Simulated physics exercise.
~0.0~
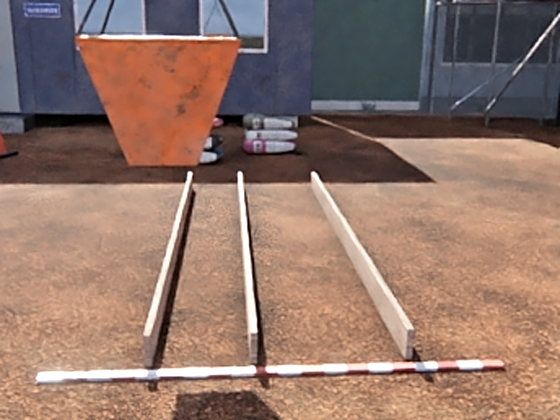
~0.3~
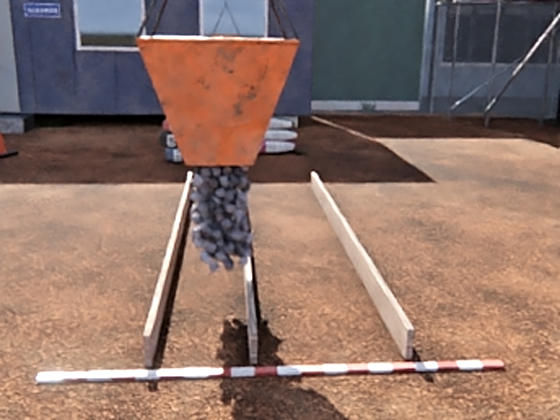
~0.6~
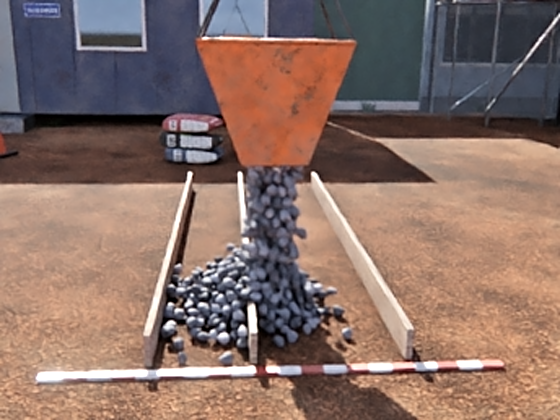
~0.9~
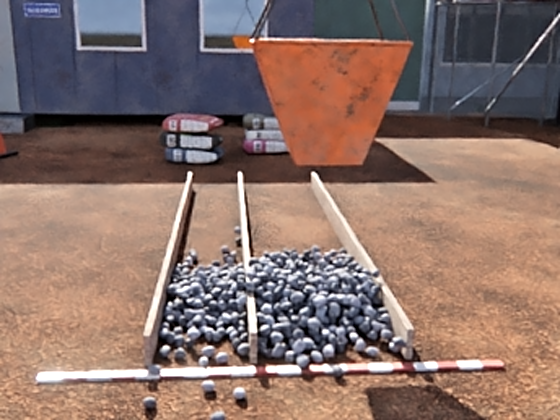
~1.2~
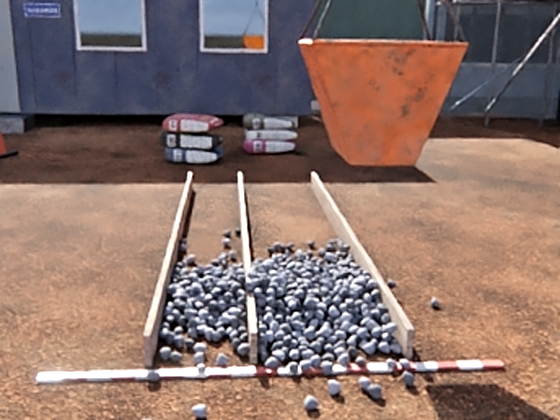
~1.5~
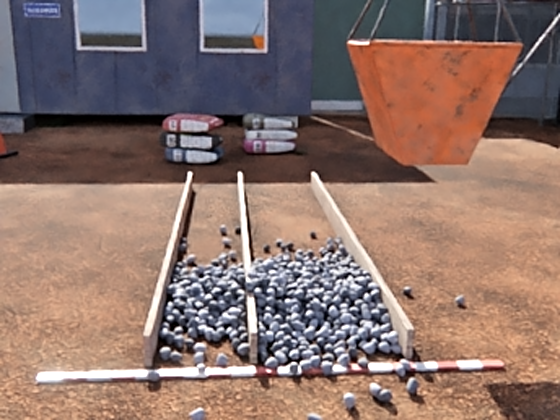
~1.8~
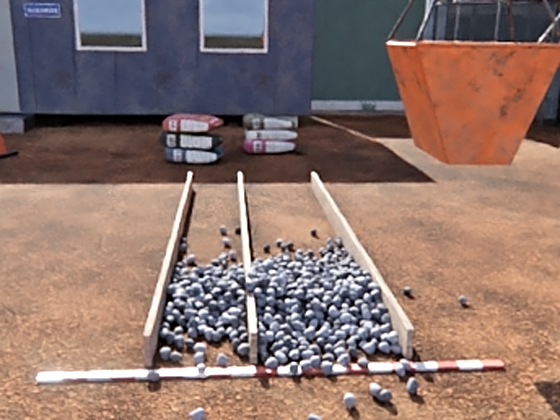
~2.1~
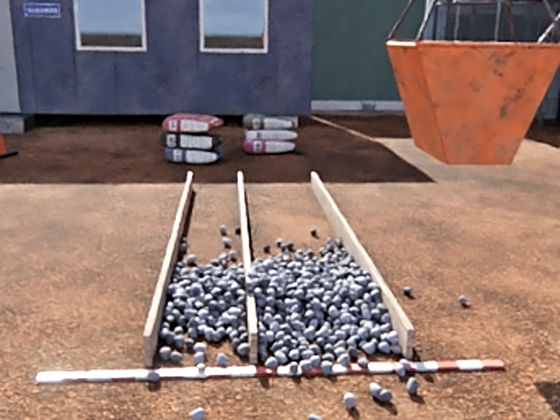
An orange hopper moves right, pouring grey cobbles between the planks, more landing in the right bay.
